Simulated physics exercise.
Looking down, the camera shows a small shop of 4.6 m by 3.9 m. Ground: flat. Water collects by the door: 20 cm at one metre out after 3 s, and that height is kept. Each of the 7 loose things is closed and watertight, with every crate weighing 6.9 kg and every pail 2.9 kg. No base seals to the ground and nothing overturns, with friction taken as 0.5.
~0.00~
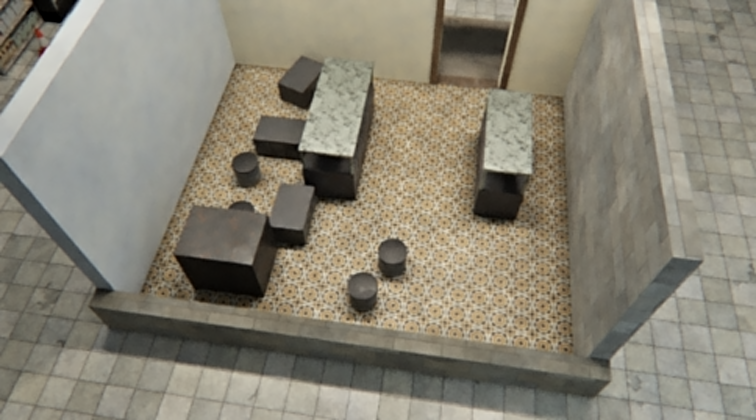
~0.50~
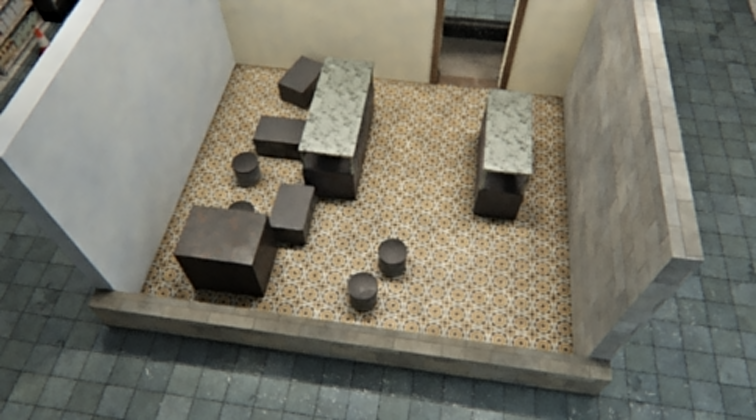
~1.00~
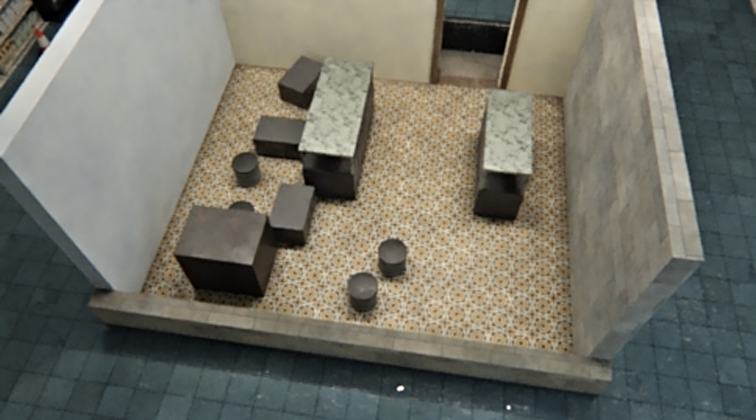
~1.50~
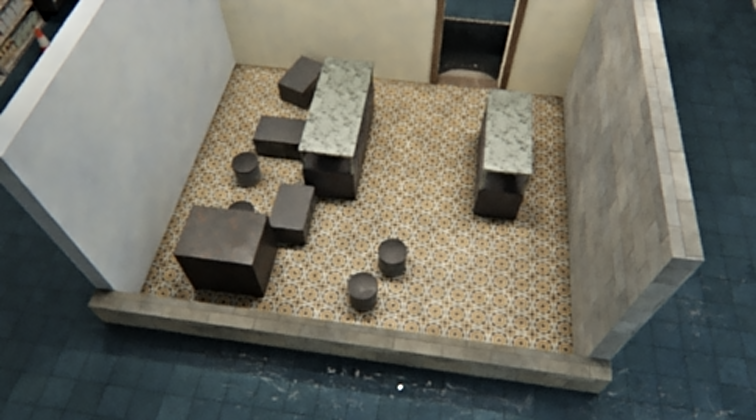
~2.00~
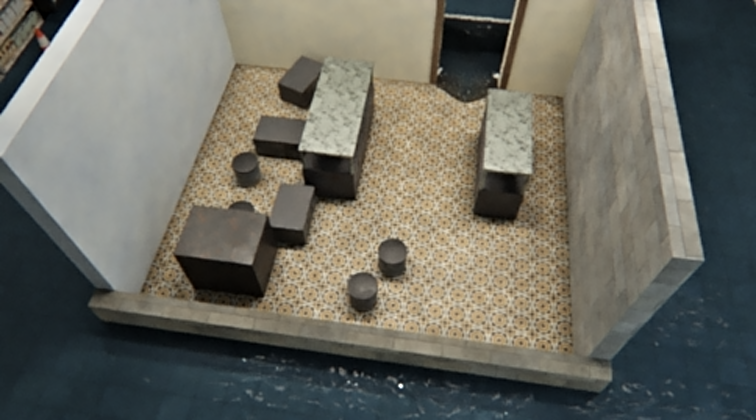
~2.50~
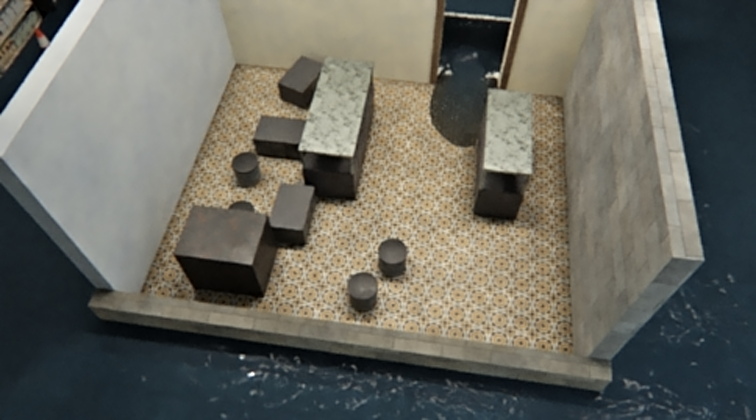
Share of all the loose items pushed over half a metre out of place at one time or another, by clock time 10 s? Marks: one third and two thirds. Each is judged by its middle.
Lowest band: Under a third.
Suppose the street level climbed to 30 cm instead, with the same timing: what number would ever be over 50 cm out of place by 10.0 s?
That would give 5.
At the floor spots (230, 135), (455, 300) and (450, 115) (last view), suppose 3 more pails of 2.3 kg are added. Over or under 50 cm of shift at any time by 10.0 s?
Order as given - inside the limit, above the limit, above the limit.
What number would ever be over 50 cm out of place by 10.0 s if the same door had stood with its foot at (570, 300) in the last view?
So the tally would be 5.
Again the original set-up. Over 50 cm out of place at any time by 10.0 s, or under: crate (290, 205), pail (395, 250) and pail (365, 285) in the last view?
Taking them in that order, the first is within the limit, the second beyond the limit and the third beyond the limit.
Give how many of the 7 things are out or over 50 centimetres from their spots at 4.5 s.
At that time I count 0.
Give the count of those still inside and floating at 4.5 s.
Answer: 0.
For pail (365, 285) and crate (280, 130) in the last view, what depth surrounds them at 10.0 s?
First roughly 5 cm, second roughly 1 cm.
After 3.5 s 0 of 7 are over 50 cm from their spots; 0 afloat.
After 4.5 s 0 of 7 are over 50 cm from their spots; 0 afloat.
After 7.0 s 2 of 7 are over 50 cm from their spots; 2 afloat.
After 10.0 s 2 of 7 are over 50 cm from their spots, and 2 have been at some point; 2 afloat.
